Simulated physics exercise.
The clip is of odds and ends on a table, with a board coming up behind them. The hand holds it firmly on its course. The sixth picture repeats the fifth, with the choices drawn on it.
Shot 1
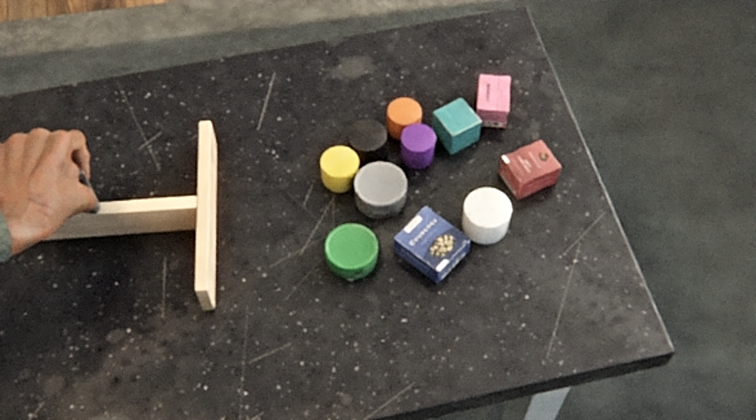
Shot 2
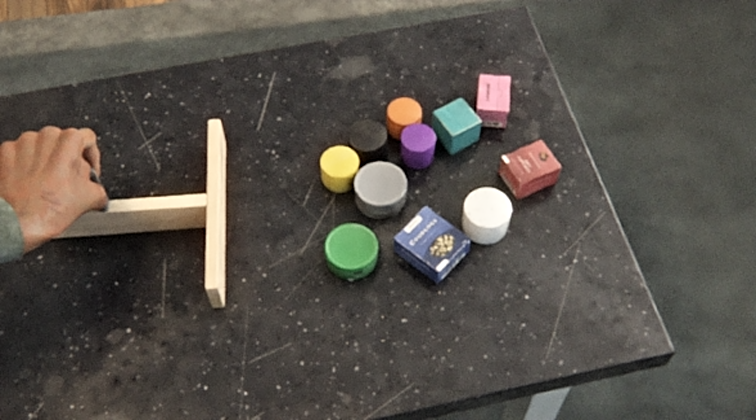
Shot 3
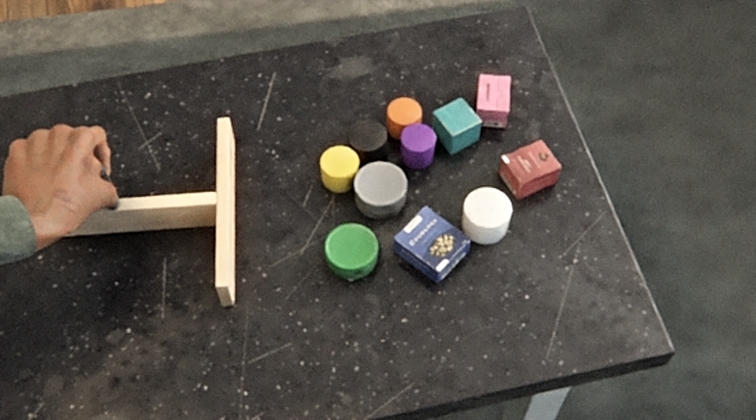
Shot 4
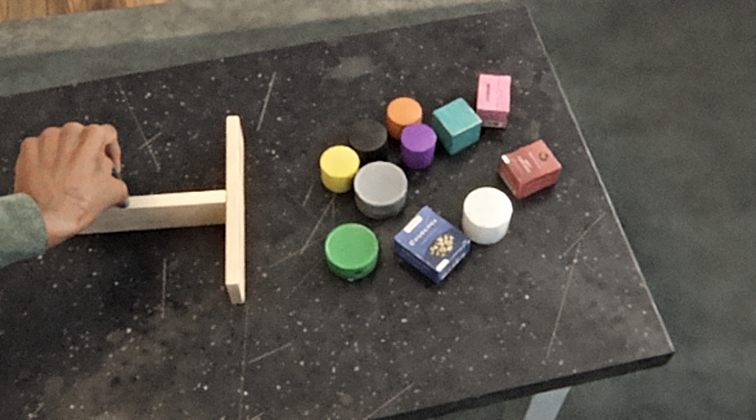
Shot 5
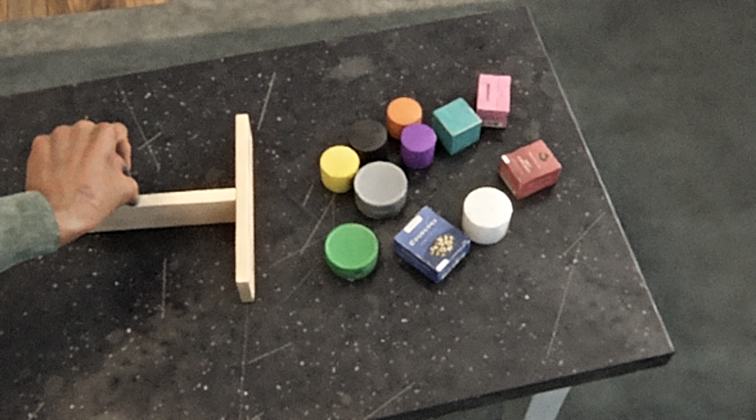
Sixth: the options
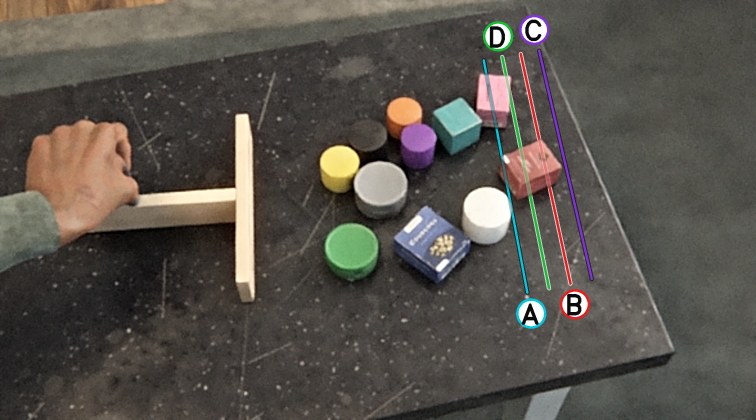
A hand in a grey-green sleeve grips a pale wooden T-shaped board at the left of a speckled, scratched black table, seen from above at a slant. To the right sit yellow, black, orange, purple, grey, green and white round containers, with a turquoise block and pink, red and dark blue packets among them. The hand slides the board slowly and steadily rightward, while the objects and camera stay still.
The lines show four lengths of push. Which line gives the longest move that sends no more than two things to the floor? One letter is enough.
Line D.
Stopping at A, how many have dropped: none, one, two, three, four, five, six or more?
The count is none.
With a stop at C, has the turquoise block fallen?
Yes.
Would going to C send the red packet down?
Yes.
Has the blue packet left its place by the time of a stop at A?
Yes.
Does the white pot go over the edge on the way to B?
Yes.
On the marked copy, A at (504, 167); B at (544, 160); C at (563, 156); D at (524, 163).
Following D. Soon after the start, board (346, 173); orange tin (408, 115); blue packet (448, 244).
Later, board (446, 154); pink packet (516, 74); white pot (555, 210).
In the end, board (524, 140); red packet over the edge; turquoise block (560, 86); one fallen.
As for the rest, A is within the limit but short; B drops four; C drops five.
